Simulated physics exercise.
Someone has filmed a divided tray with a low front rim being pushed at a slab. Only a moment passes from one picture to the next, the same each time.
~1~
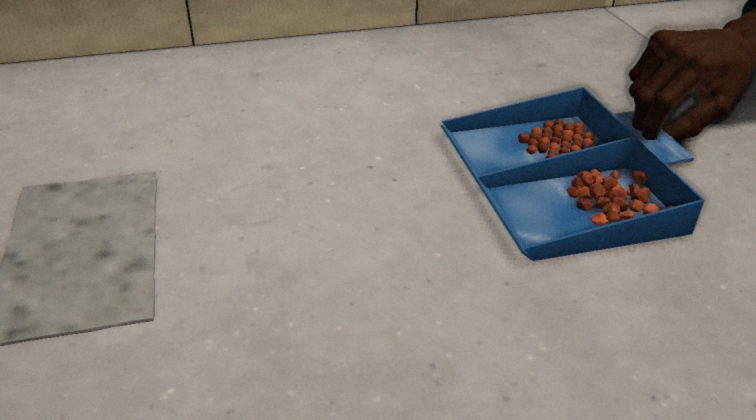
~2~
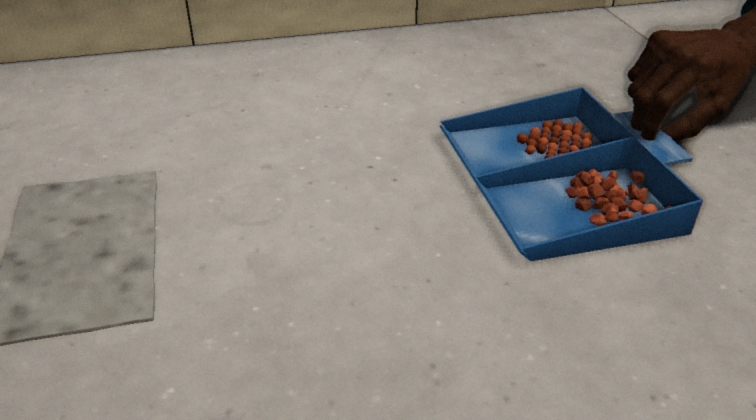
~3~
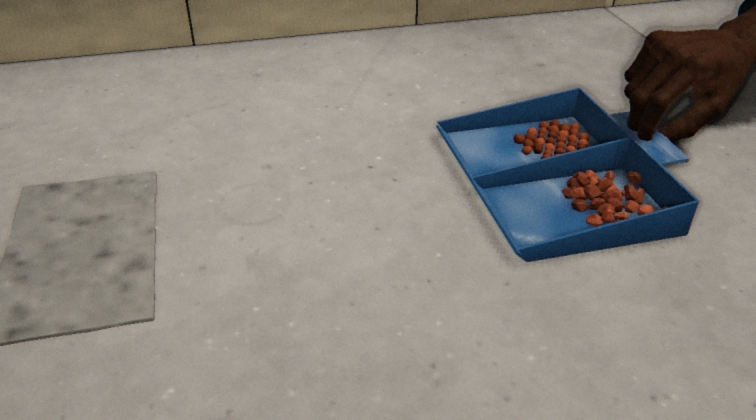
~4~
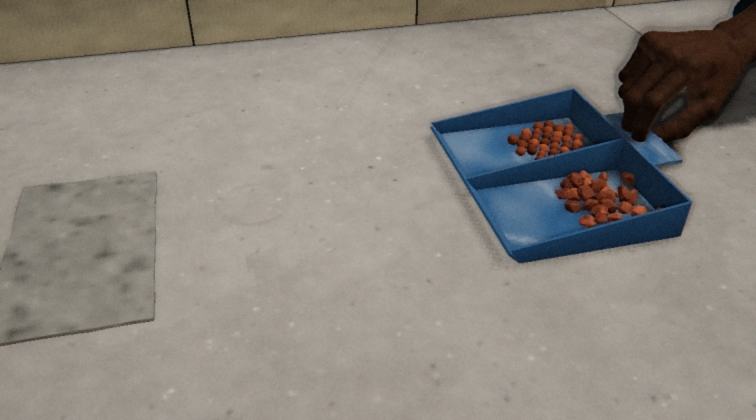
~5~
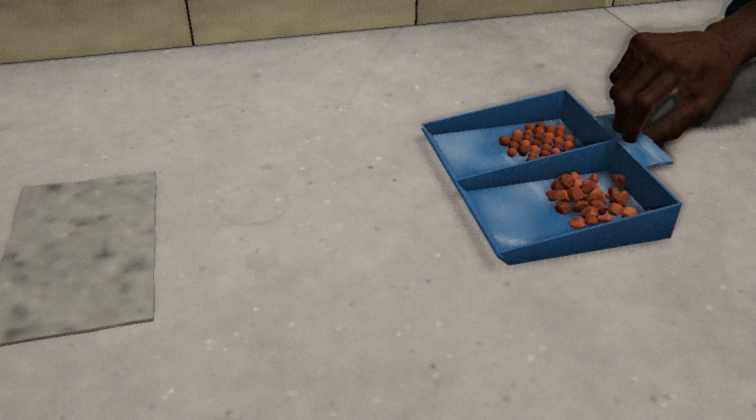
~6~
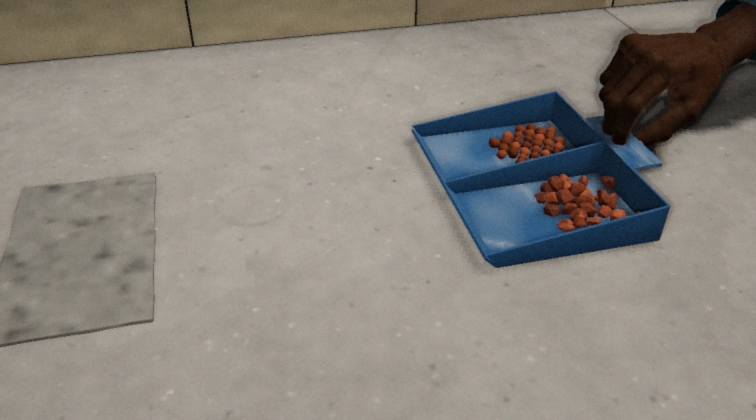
A hand sliding a blue divided tray holding two lots of reddish-brown bits slightly leftward across a pale speckled surface.
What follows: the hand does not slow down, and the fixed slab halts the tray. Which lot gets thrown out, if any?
Here the nearer lot stays in the tray, and the farther lot stays in the tray.
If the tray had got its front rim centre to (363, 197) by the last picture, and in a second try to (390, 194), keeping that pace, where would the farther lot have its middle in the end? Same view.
At about (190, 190), and at (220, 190).
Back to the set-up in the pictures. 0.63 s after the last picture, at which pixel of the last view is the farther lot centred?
Near (406, 162).
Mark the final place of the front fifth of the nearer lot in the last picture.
Close to (255, 250).
Then, 0.63 s on from there, tray still sliding, front rim near (314, 204); nearer lot all inside; farther lot all inside.
Then, 1.36 s on from there, tray stopped at the slab; nearer lot all inside; farther lot all inside.
In the end, tray stopped at the slab; nearer lot all inside; farther lot all inside.
